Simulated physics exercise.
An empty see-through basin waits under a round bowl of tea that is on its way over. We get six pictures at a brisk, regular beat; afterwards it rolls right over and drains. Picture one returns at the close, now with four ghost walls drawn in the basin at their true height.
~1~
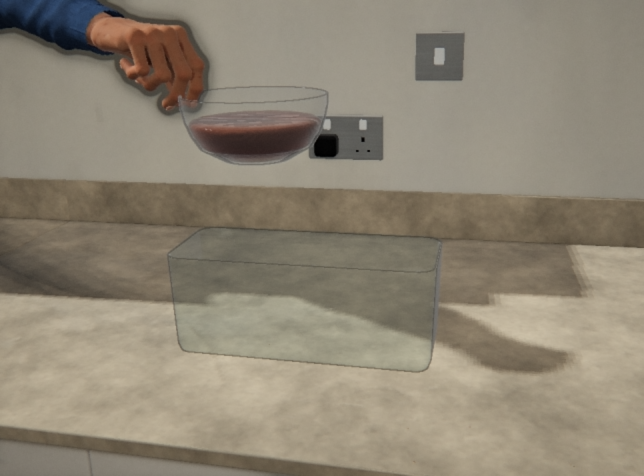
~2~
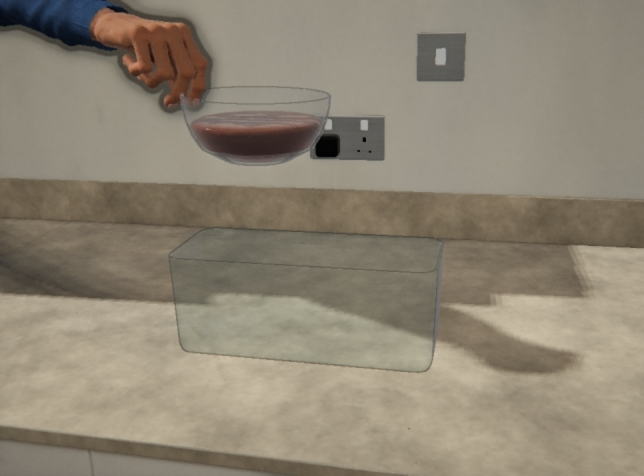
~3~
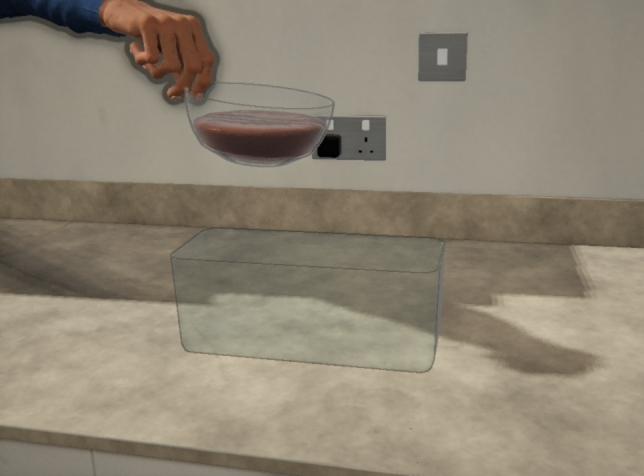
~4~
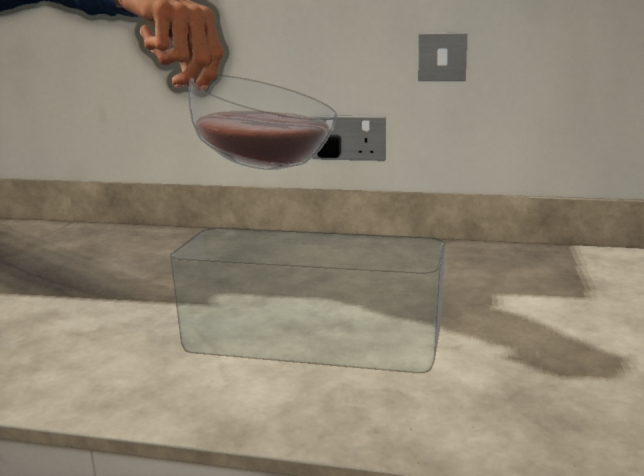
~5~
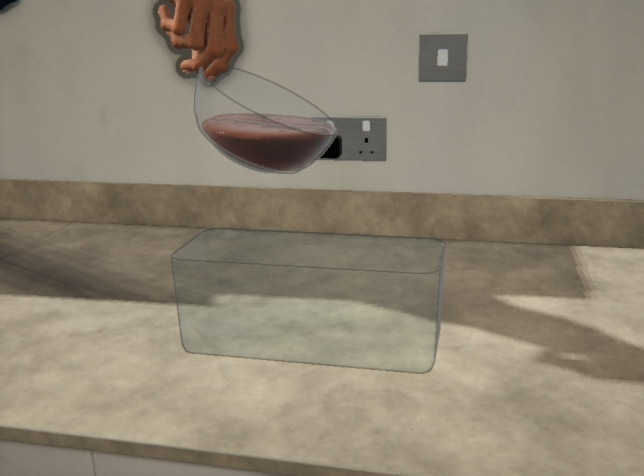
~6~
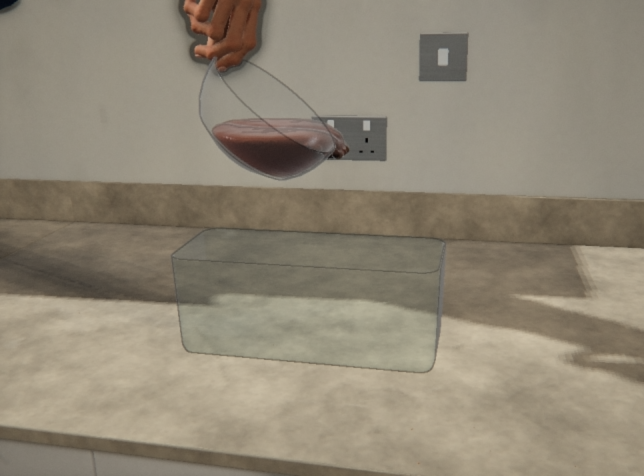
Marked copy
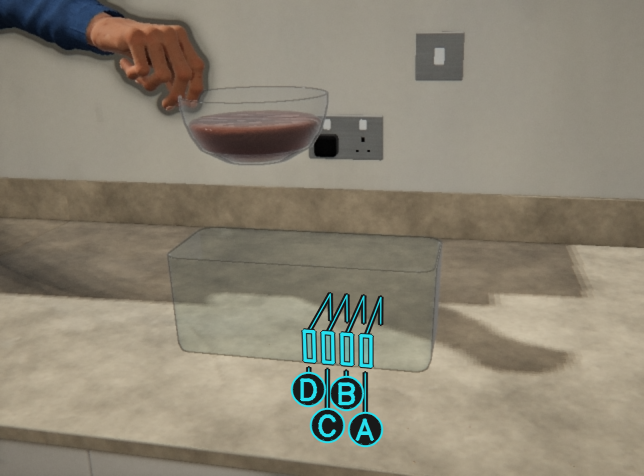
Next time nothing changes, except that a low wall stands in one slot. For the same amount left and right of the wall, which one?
Best: B.
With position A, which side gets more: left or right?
More ends on the left.
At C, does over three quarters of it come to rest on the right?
No, it does not.
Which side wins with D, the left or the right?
More ends on the right.
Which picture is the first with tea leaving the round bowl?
Picture 6.
On the marked copy, A at (365, 373); B at (346, 371); C at (327, 369); D at (308, 367).
If A is chosen, about 67 % ends left of the wall and 31 % right of it.
If B is chosen, about 53 % ends left of the wall and 46 % right of it.
If C is chosen, about 35 % ends left of the wall and 64 % right of it.
If D is chosen, about 21 % ends left of the wall and 77 % right of it.
